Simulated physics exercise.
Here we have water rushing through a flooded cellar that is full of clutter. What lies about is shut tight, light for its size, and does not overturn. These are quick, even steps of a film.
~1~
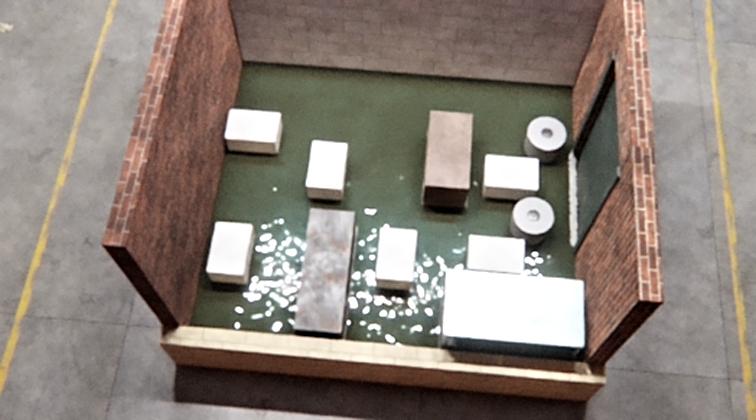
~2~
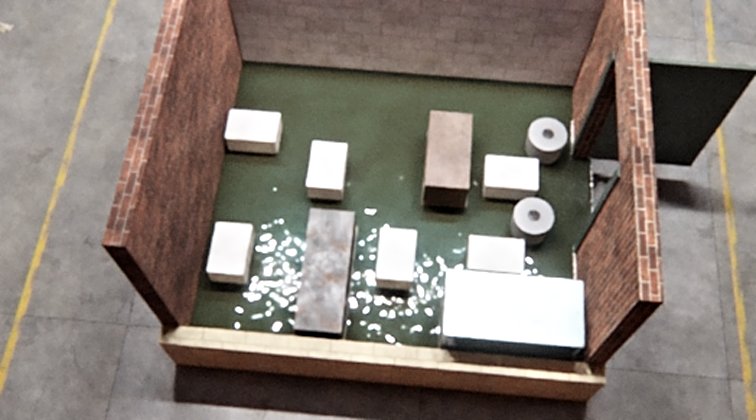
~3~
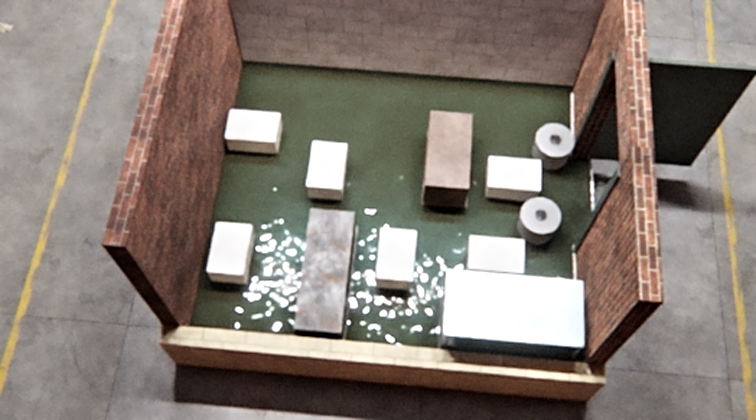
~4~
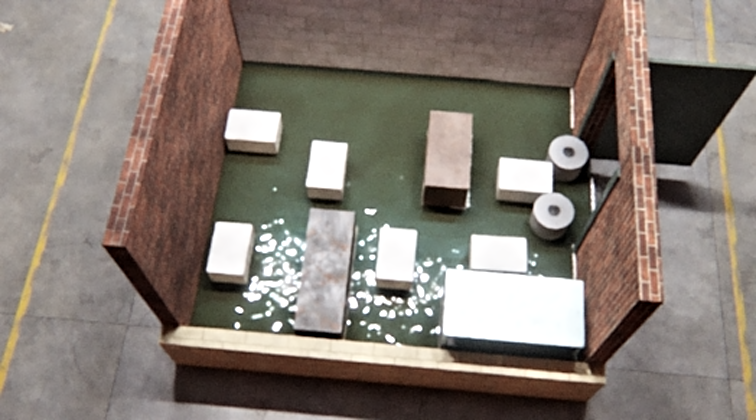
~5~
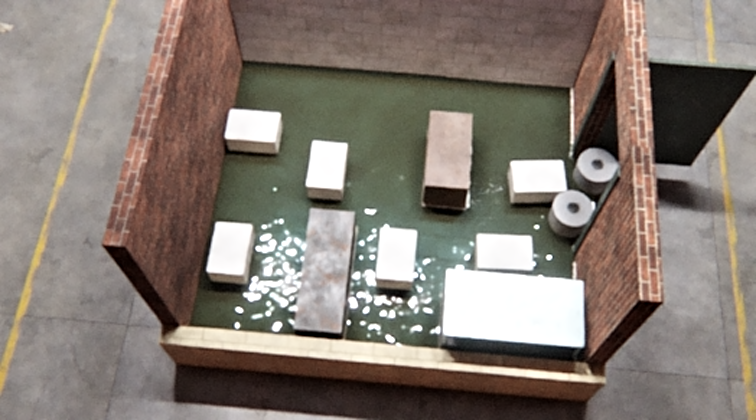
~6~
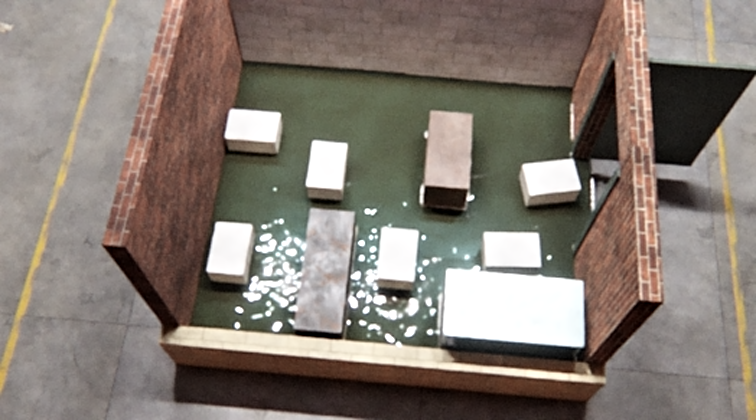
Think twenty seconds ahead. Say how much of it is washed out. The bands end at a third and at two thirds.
Share: At least two thirds.
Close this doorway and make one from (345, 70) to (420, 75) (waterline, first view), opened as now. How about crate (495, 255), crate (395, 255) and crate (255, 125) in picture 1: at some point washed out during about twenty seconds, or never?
In that order: Kept in, yes, out.
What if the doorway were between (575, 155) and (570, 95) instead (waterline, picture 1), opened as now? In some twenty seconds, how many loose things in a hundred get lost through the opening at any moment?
Close to 60 %.
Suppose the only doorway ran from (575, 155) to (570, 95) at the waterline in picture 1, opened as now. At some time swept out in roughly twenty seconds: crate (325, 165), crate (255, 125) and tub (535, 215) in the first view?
One after the other: Kept in, kept in, through.
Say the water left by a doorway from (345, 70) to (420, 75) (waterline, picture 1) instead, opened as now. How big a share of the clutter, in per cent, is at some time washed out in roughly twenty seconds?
About 40 per cent.
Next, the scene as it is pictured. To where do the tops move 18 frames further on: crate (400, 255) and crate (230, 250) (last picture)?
Near (580, 220) and (247, 212).
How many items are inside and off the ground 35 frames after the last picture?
I count 2.
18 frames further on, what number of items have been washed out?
The number is 4.
A moment on, 3 of 8 are out; 5 afloat.
Next, 4 of 8 are out; 4 afloat.
Later, 6 of 8 are out; 2 afloat.
In the end, 6 of 8 are out; 2 afloat.
